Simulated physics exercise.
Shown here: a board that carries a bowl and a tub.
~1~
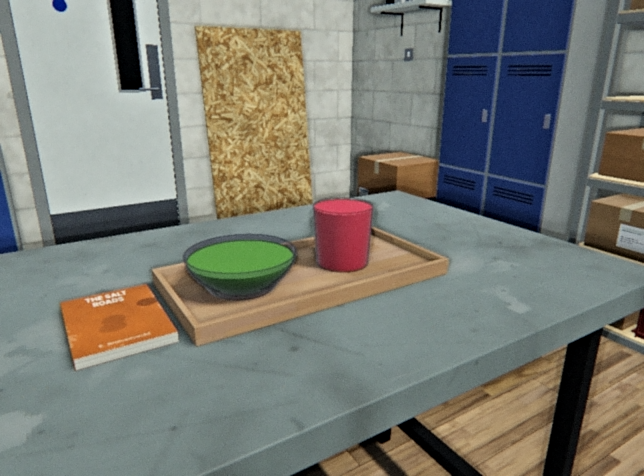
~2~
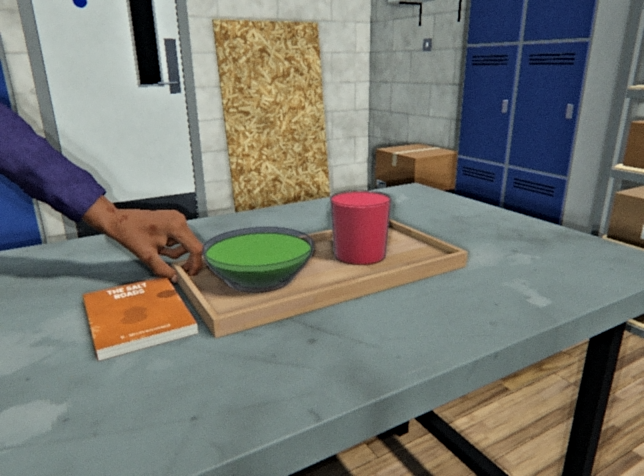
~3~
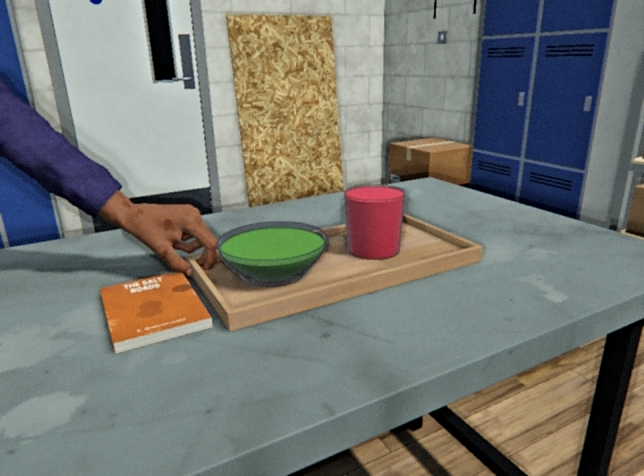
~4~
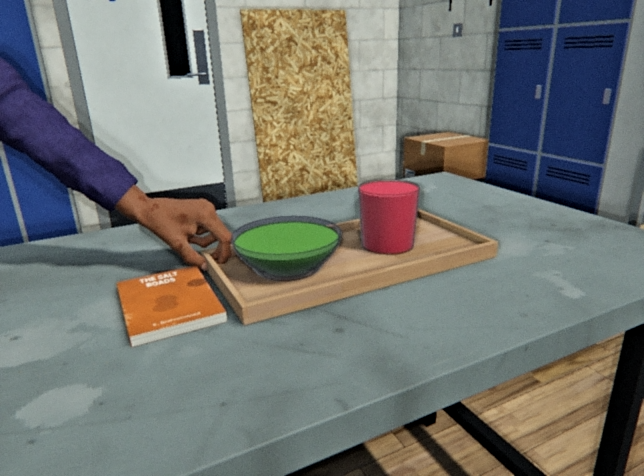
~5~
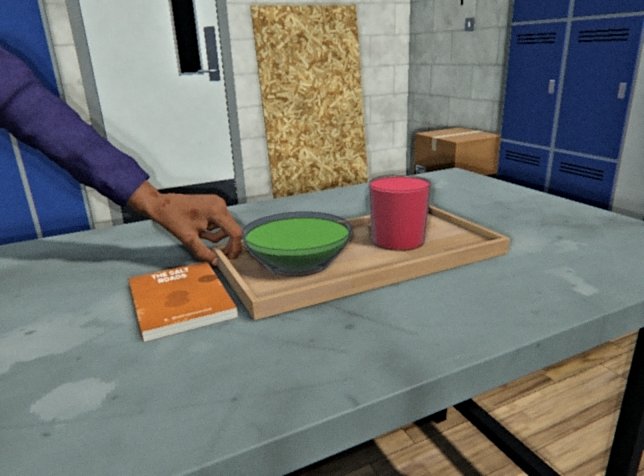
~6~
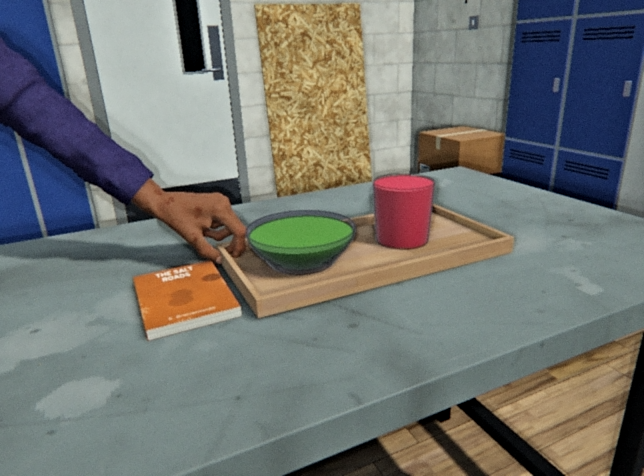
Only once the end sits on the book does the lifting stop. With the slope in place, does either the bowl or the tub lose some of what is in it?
Bowl: Does not run over; tub: Does not run over.
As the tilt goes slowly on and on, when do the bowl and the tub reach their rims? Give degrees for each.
The first at 10 degrees, the second at 8 degrees.
Soon after, the board slopes by about 1°; bowl, nothing has left it; tub, nothing has left it.
Later, the board slopes by about 3°; bowl, nothing has left it; tub, nothing has left it.
In the end, the board slopes by about 2°, resting on the book; bowl, nothing has left it; tub, nothing has left it.
